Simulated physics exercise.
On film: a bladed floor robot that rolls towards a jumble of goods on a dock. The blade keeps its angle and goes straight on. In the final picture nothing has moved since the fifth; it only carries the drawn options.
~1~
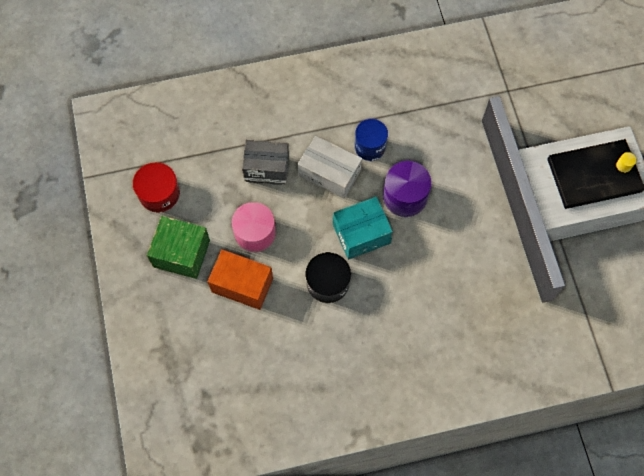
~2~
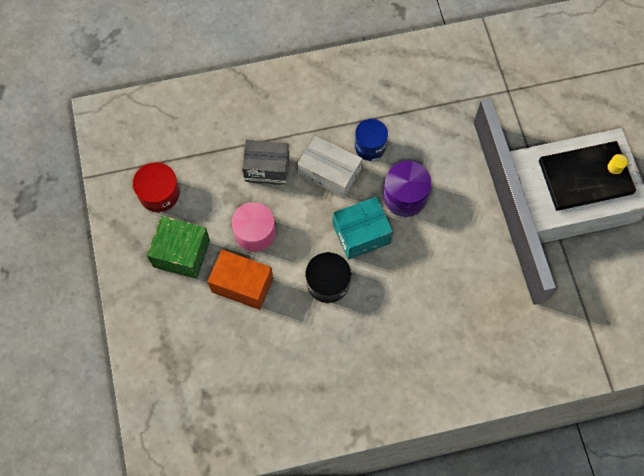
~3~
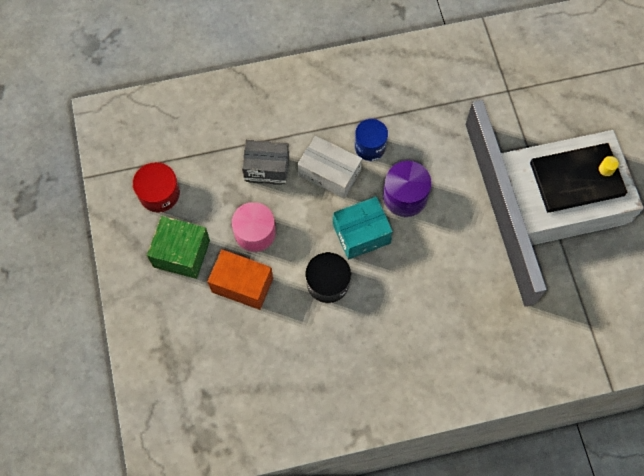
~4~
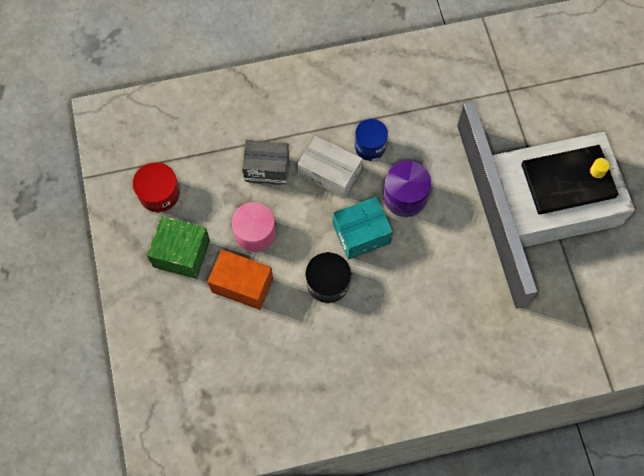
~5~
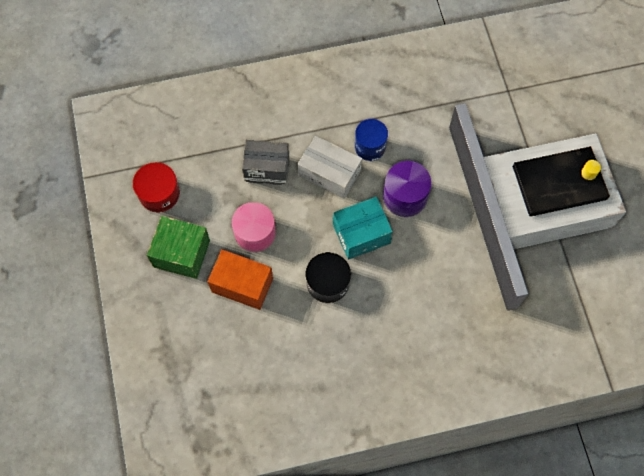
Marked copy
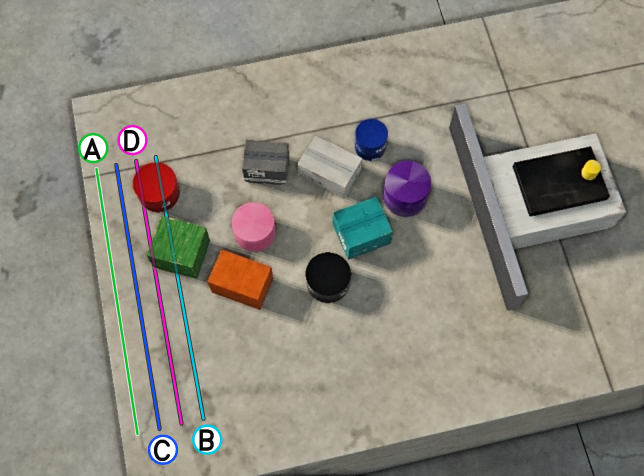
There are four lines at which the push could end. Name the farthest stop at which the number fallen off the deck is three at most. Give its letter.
Line B.
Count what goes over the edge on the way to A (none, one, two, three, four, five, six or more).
By then, six or more.
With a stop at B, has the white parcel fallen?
By then, no.
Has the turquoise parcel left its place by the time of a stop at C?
By then, yes.
On the marked copy, A at (116, 294); B at (178, 281); C at (137, 290); D at (158, 285).
Following B. Soon after the start, robot (445, 205); grey parcel (254, 164); blue pail (332, 149).
Later, robot (333, 230); red pail (110, 200); green crate (148, 254).
In the end, robot (245, 248); green crate over the edge; red pail over the edge; three fallen.
As for the rest, A drops ten; C drops six; D drops five.
